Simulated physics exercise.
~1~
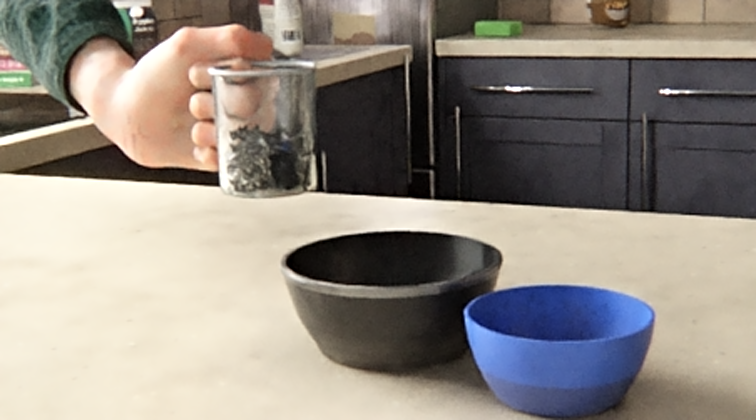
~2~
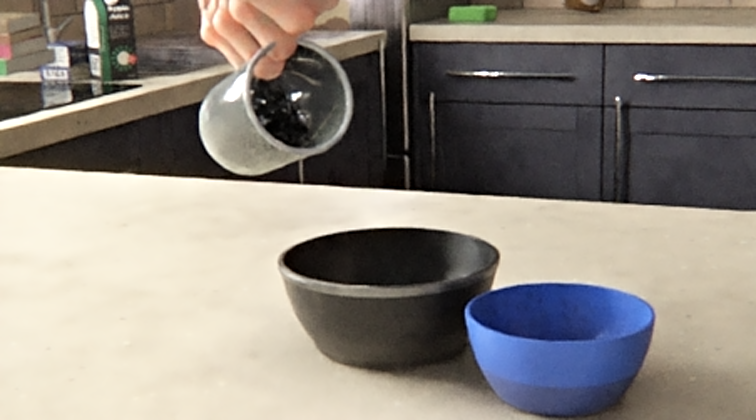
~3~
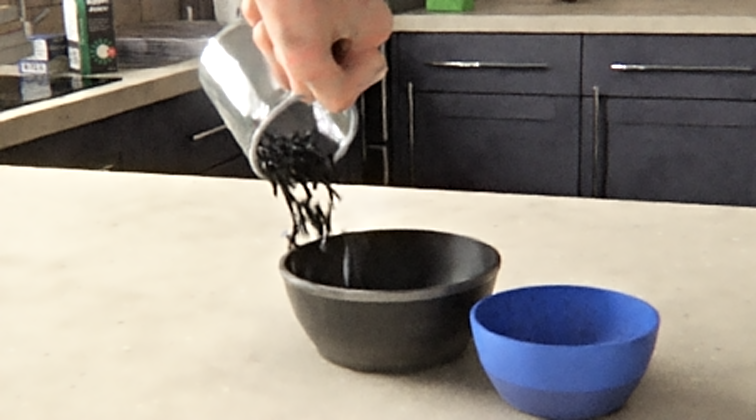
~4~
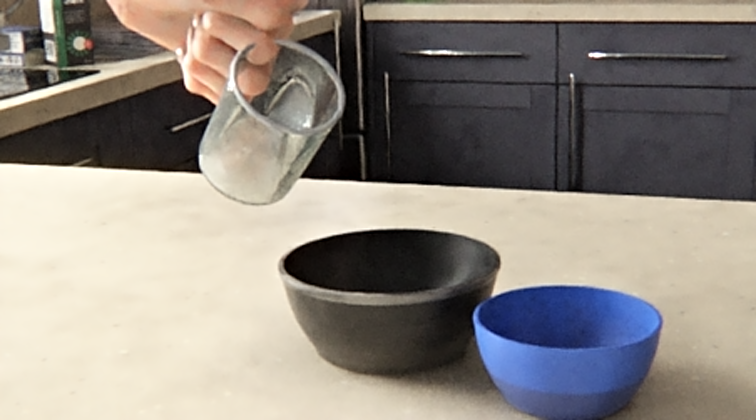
Kitchen counter with a hand tipping small dark pieces from a clear cup into a black bowl beside a blue one, emptying it.
